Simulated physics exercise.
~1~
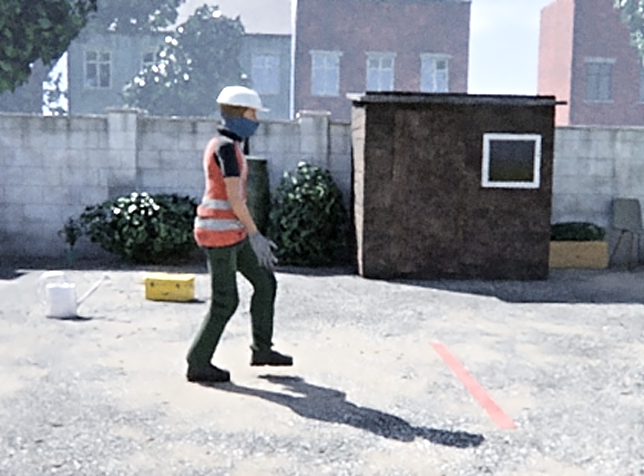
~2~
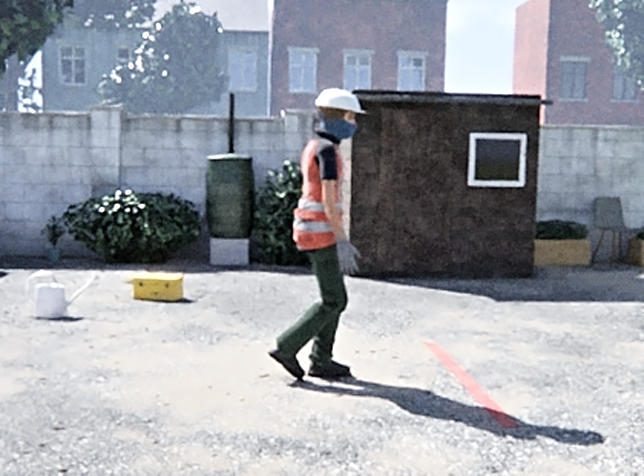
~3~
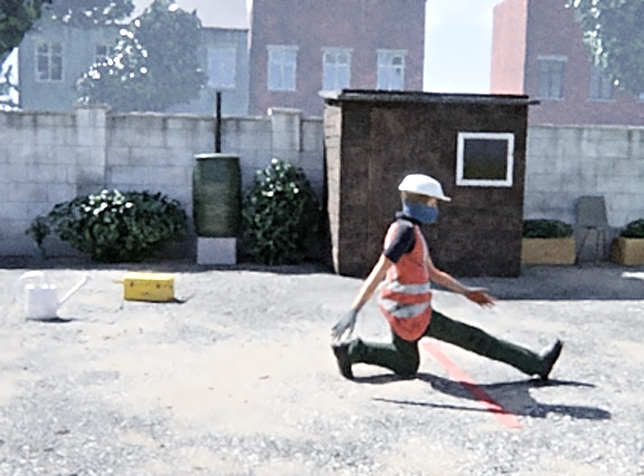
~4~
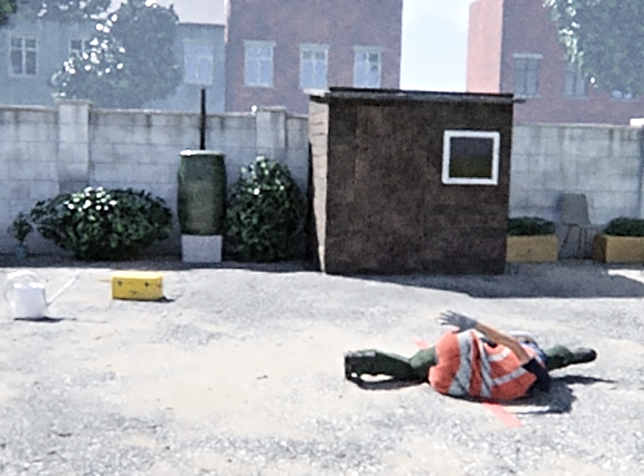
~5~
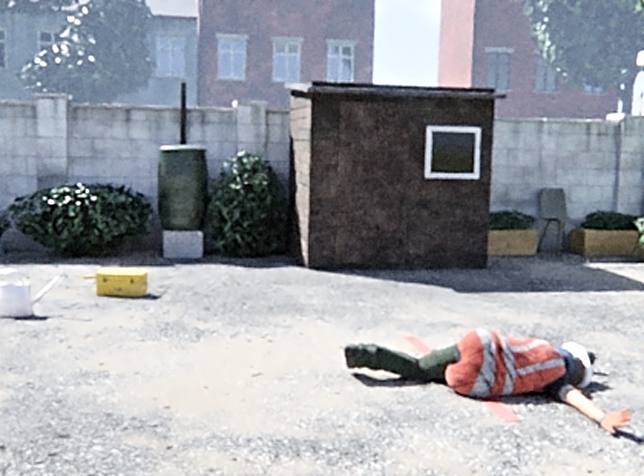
A worker in a white helmet and orange vest walked right across a sunny gravel yard toward a red strip, then suddenly dropped with legs spread and crumpled onto the ground, ending up lying still with head and chest past the strip.
